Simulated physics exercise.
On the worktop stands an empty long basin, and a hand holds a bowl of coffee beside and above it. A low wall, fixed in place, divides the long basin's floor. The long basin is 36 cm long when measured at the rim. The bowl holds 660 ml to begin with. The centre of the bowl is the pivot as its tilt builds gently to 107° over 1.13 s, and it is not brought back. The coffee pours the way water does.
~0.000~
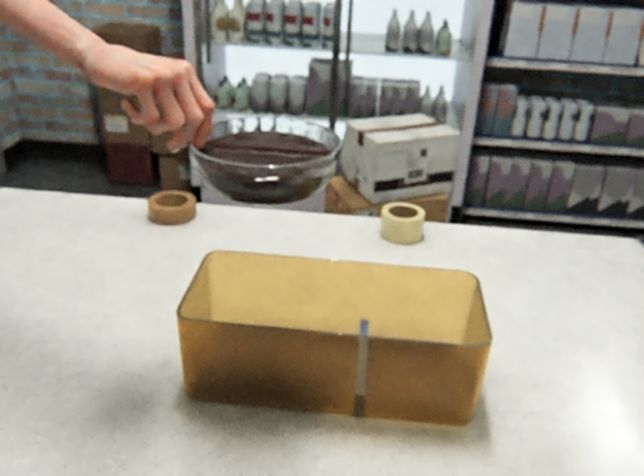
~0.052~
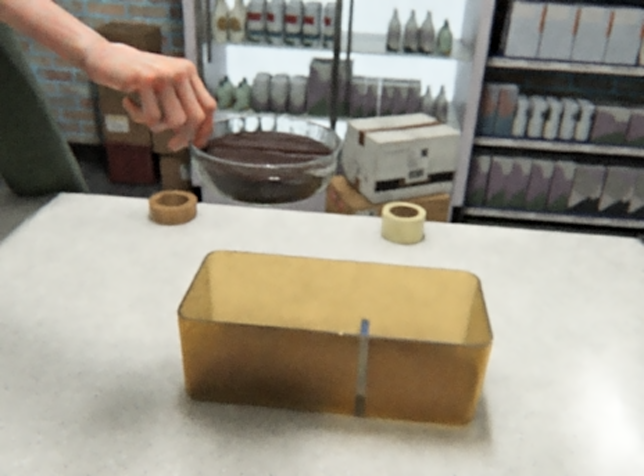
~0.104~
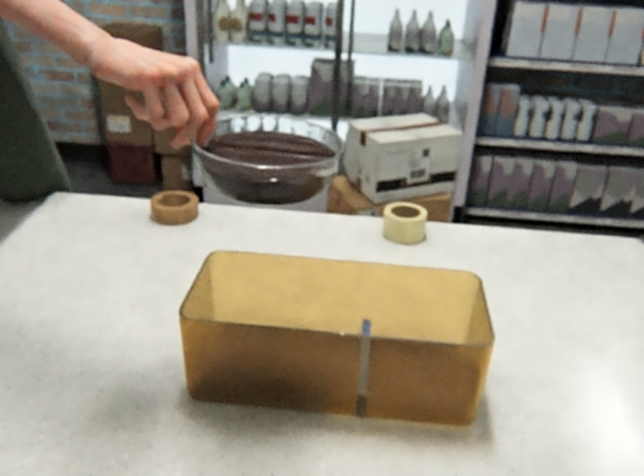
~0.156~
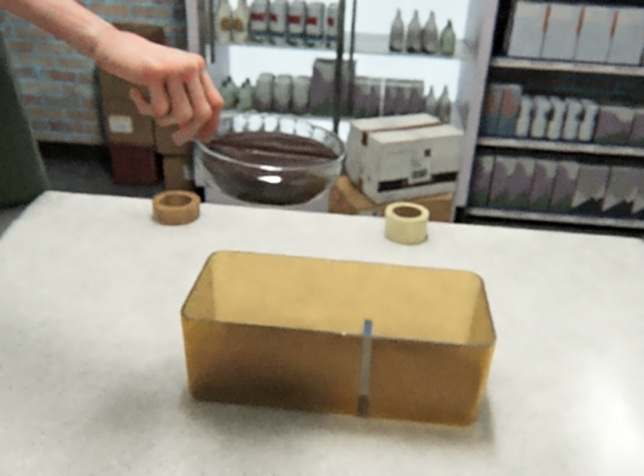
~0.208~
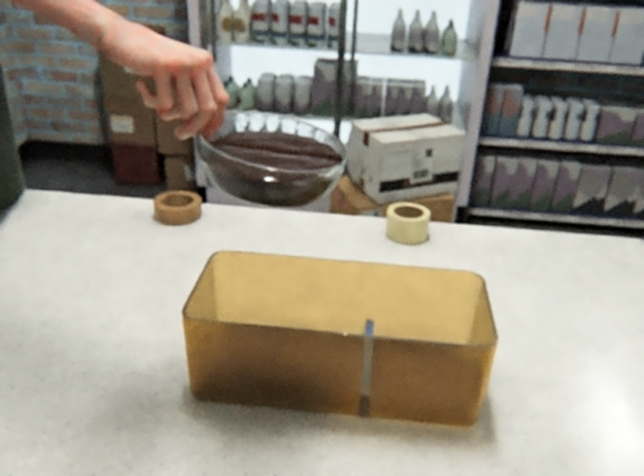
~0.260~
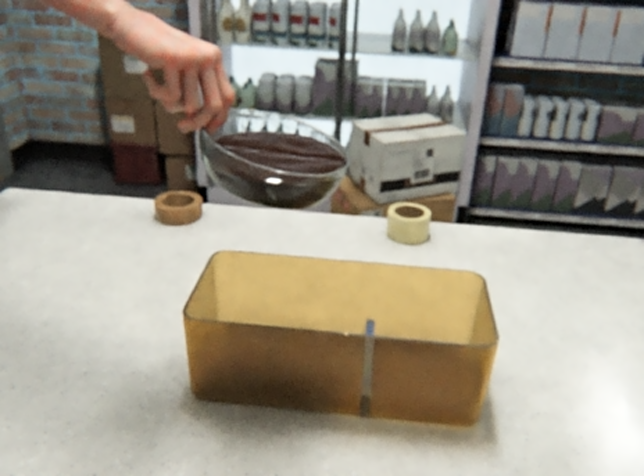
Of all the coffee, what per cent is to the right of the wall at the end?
I would say 65 percent.
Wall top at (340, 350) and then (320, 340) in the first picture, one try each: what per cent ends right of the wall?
First try about 80 %, second try about 95 %.
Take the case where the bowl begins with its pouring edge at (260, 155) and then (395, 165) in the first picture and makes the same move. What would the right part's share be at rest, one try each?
I'd expect close to 15 per cent and then close to 85 per cent.
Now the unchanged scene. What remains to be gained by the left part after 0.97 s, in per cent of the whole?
It comes to near 6 per cent.
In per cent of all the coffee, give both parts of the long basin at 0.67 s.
Around 3 on the left side and 24 on the right side.
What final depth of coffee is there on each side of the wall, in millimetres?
On the left it stands about 6 mm, on the right about 22 mm.
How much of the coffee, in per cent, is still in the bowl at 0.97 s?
Close to 1 percent of the whole amount.
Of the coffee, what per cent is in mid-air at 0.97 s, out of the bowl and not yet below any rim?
Close to 5 %.
By 0.67 s the tilt is 69° and 29 per cent is still to pour, 3 is left of the wall and 23 right of it.
By 0.97 s the tilt is 102° and 1 per cent is still to pour, 28 is left of the wall and 66 right of it.
By 1.29 s the tilt is 107° and 0 per cent is still to pour, 34 is left of the wall and 65 right of it.
By 1.63 s the tilt is 107° and 0 per cent is still to pour, 34 is left of the wall and 65 right of it.
At rest 34 per cent lies left of the wall, 65 right of it and 1 outside.
